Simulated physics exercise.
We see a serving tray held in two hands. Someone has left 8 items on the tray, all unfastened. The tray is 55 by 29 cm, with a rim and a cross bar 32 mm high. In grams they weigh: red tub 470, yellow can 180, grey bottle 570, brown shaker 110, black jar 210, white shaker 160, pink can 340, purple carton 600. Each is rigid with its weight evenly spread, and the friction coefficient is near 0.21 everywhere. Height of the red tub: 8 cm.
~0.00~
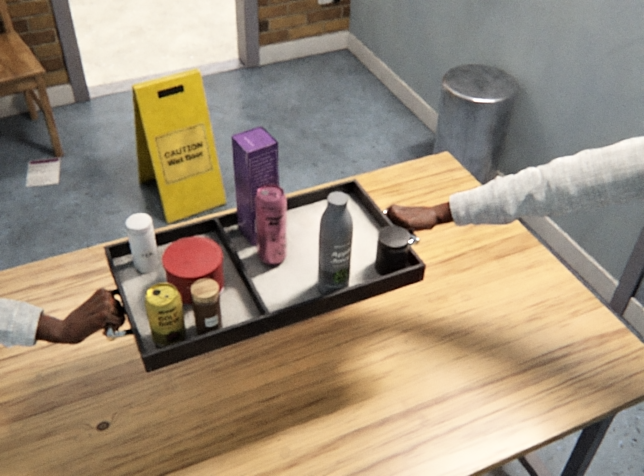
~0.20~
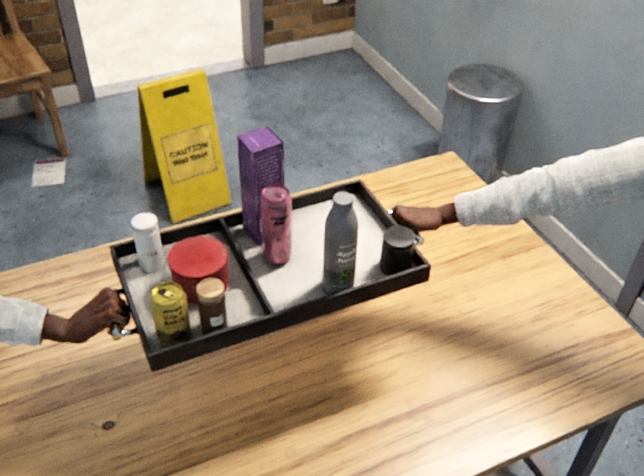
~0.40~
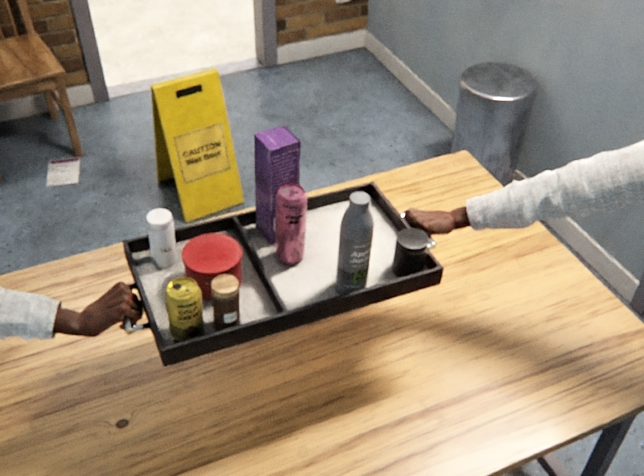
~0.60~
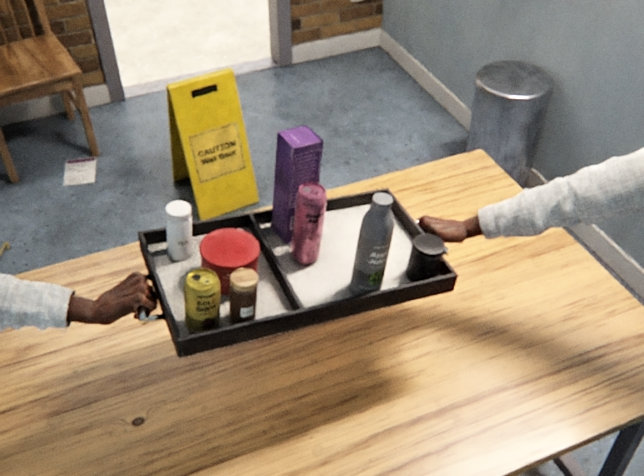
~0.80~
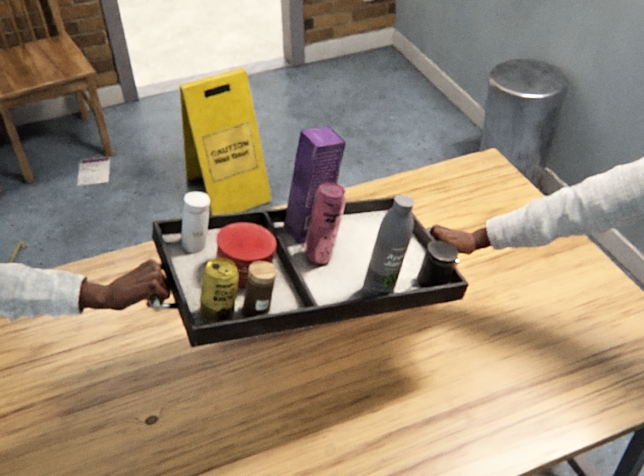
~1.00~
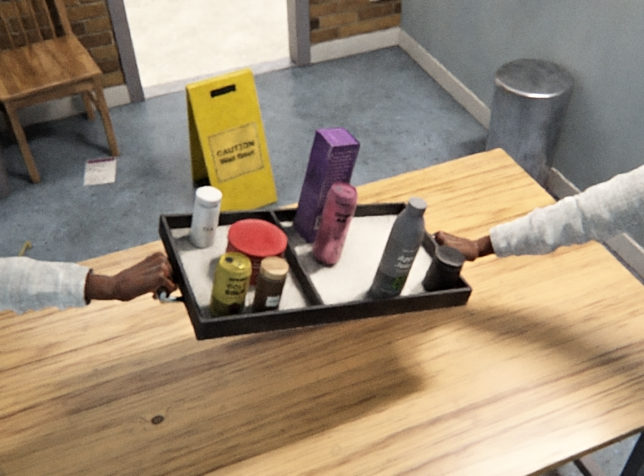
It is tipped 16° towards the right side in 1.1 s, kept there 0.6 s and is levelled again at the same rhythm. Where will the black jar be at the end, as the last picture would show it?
The black jar comes to rest near (448, 248).
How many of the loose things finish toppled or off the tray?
In all, 2.
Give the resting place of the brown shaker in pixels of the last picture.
At about (297, 294).
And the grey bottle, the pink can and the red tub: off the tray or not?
The grey bottle ends on the tray; the pink can ends off the tray; the red tub ends on the tray.
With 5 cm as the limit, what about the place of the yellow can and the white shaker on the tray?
The yellow can gets shifted; the white shaker ends elsewhere.
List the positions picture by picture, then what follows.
The first frame shows tray level; black jar (392, 252); red tub (194, 271).
The second frame shows tray level; grey bottle (341, 245); brown shaker (212, 308).
The third frame shows tilt 2°, right edge down; white shaker (162, 239); pink can (291, 225).
The fourth frame shows tilt 7°, right edge down; purple carton (296, 186); red tub (229, 263).
The fifth frame shows tilt 12°, right edge down; yellow can (219, 293); grey bottle (390, 249).
The sixth frame shows tilt 15°, right edge down; black jar (444, 271); brown shaker (270, 288).
Around 1.30 s, tilt 16°, right edge down; purple carton shifted 7 cm; grey bottle shifted 6 cm; yellow can shifted 6 cm.
Around 1.60 s, tilt 16°, right edge down; white shaker tipped 6° against what carries it; purple carton shifted 20 cm; pink can shifted 18 cm.
Around 2.00 s, tilt 15°, right edge down; pink can and purple carton now off the tray; white shaker shifted 13 cm; yellow can shifted 9 cm.
Around 2.30 s, tilt 9°, right edge down; white shaker shifted 13 cm; yellow can shifted 9 cm; grey bottle shifted 8 cm.
Finally (3.4 s), off the tray, pink can and purple carton; not toppled but over 5 cm from the start, yellow can, grey bottle, brown shaker and white shaker; the other 2 still in place (within 5 cm). In the last view, black jar near (448, 248).
